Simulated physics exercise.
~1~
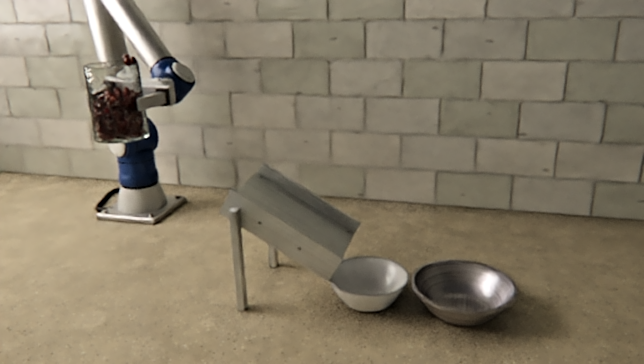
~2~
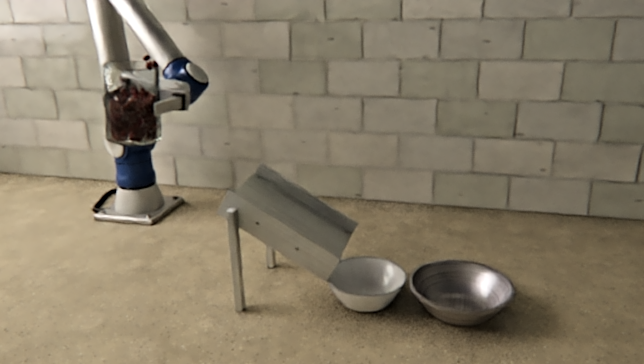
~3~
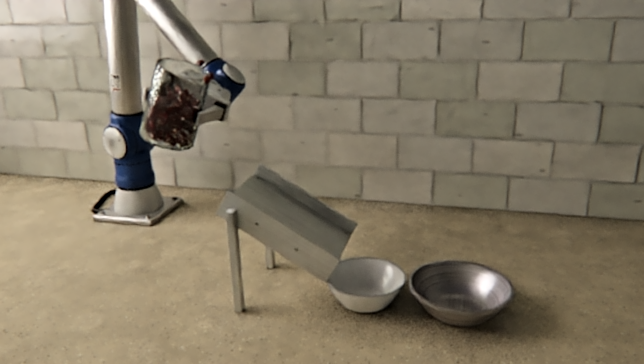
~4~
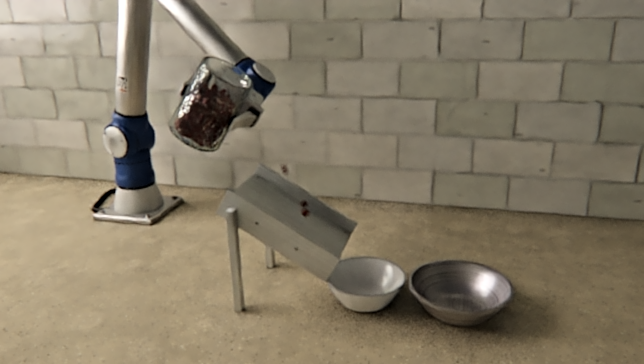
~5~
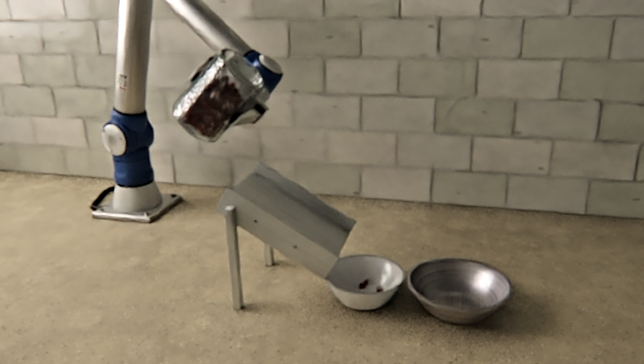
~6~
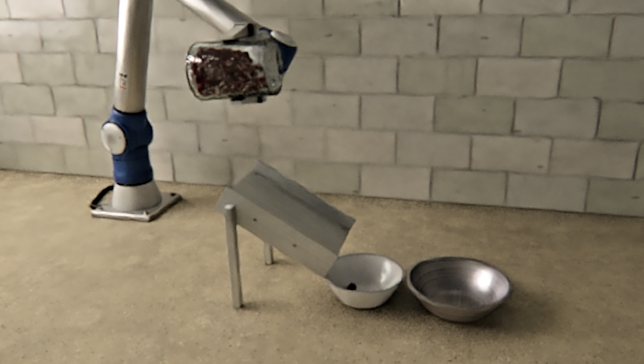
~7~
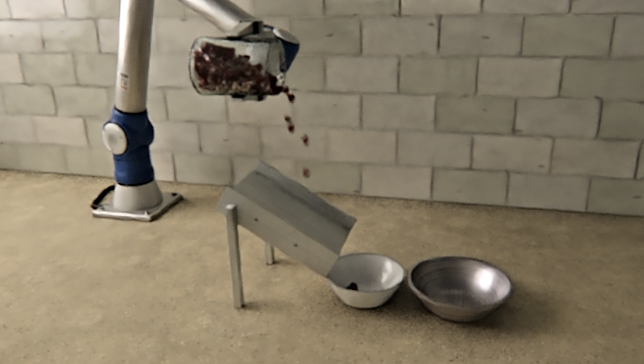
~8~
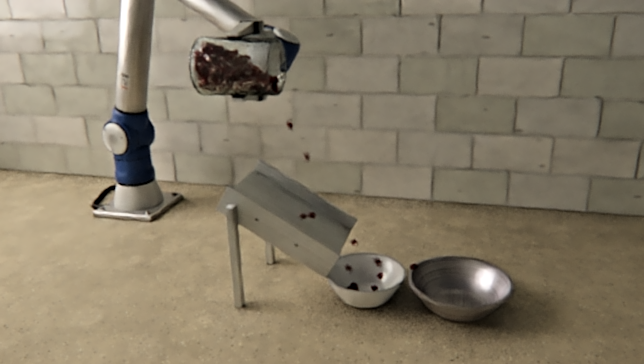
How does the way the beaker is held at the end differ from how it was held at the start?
At the start the robot arm holds the beaker upright. By the end it is lying on its side above the chute.
Robot arm tipping a glass beaker of dried beans above a sloping metal chute, a few beans sliding into the nearer bowl.
